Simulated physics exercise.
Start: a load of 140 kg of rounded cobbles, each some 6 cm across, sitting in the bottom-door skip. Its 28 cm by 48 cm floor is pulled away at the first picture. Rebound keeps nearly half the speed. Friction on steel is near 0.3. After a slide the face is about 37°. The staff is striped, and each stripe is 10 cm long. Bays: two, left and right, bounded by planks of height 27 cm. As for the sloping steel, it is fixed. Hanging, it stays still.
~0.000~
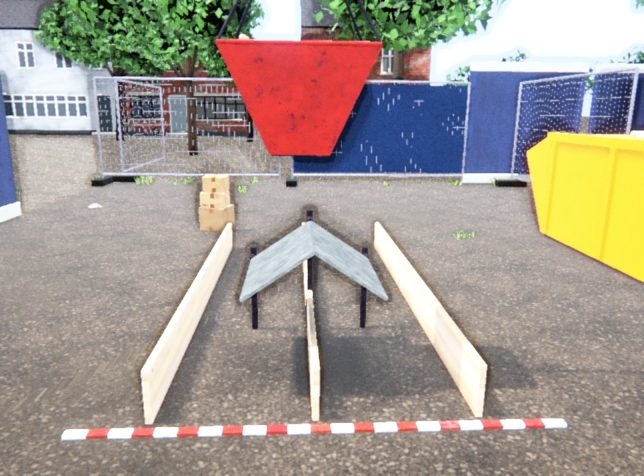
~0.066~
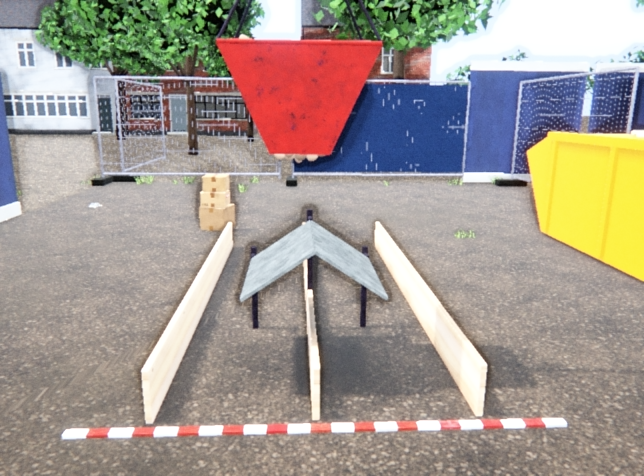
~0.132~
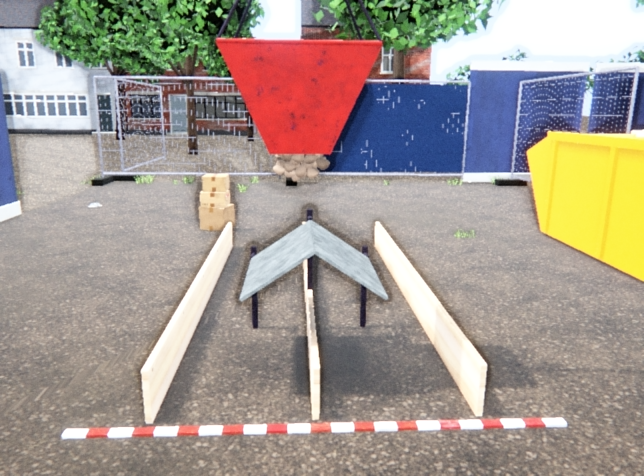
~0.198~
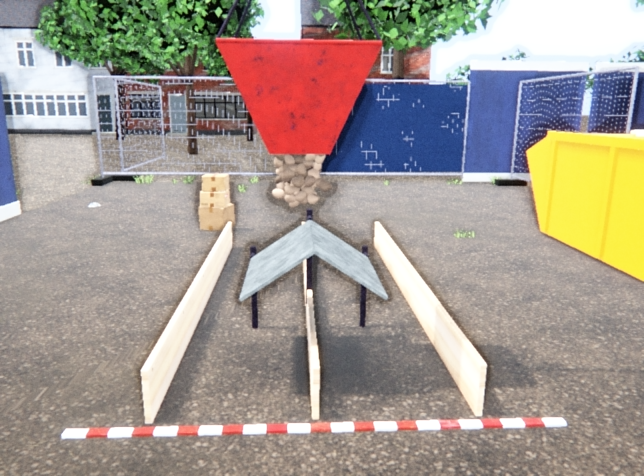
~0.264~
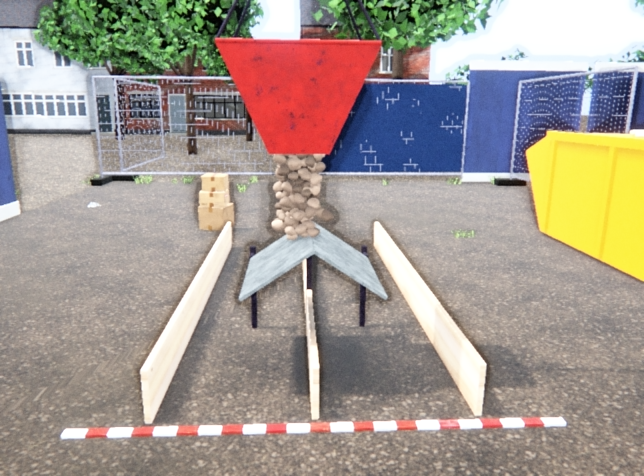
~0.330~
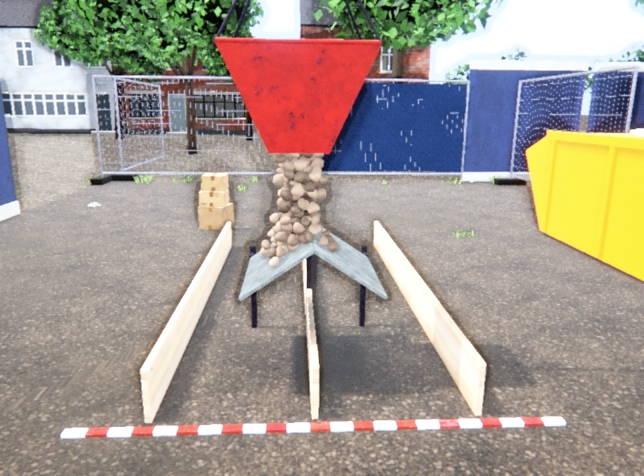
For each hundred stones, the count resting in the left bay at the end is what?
It is about 76.
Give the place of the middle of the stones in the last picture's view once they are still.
Their centre ends up around (215, 357).
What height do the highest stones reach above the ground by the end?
About 24 cm.
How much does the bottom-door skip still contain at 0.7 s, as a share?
I'd put it near 15 per cent.
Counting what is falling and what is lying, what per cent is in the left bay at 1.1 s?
Near 65 percent at that time.
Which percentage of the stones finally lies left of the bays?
Share of load: Near 5 %.
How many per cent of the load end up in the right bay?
About 20 per cent.
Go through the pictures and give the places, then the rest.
The outlet is at (300, 144); nothing has dropped yet, in the first frame.
The outlet is at (300, 144); 3 % is out, in the second frame.
Outlet at (300, 144), the stream shows down to (298, 172); 90 % still inside, in the third frame.
Outlet at (300, 143), the stream shows down to (297, 198); 82 % still inside, in the fourth frame.
Outlet at (299, 143), the stream shows down to (296, 231); 75 % still inside, in the fifth frame.
Outlet at (299, 143), the stream shows down to (273, 251); 66 % still inside, in the sixth frame.
After 0.7 s, 16 % in the bottom-door skip, 39 % on the steel, 37 % falling or lying in the left bay, 7 % falling or lying in the right bay; the stones farthest right are at (426, 323).
After 1.1 s, 0 % in the bottom-door skip, 17 % on the steel, 1 % falling or lying left of the bays, 64 % falling or lying in the left bay, 17 % falling or lying in the right bay; the stones farthest right are at (443, 350).
After 1.7 s, 0 % in the bottom-door skip, 3 % falling or lying left of the bays, 76 % falling or lying in the left bay, 21 % falling or lying in the right bay; the stones farthest right are at (443, 352).
After 2.6 s, 0 % in the bottom-door skip, 3 % falling or lying left of the bays, 76 % falling or lying in the left bay, 21 % falling or lying in the right bay; the stones farthest right are at (445, 355).
After 4.5 s, 0 % in the bottom-door skip, 3 % left of the bays, 76 % in the left bay, 21 % in the right bay; the stones farthest right are at (445, 355).
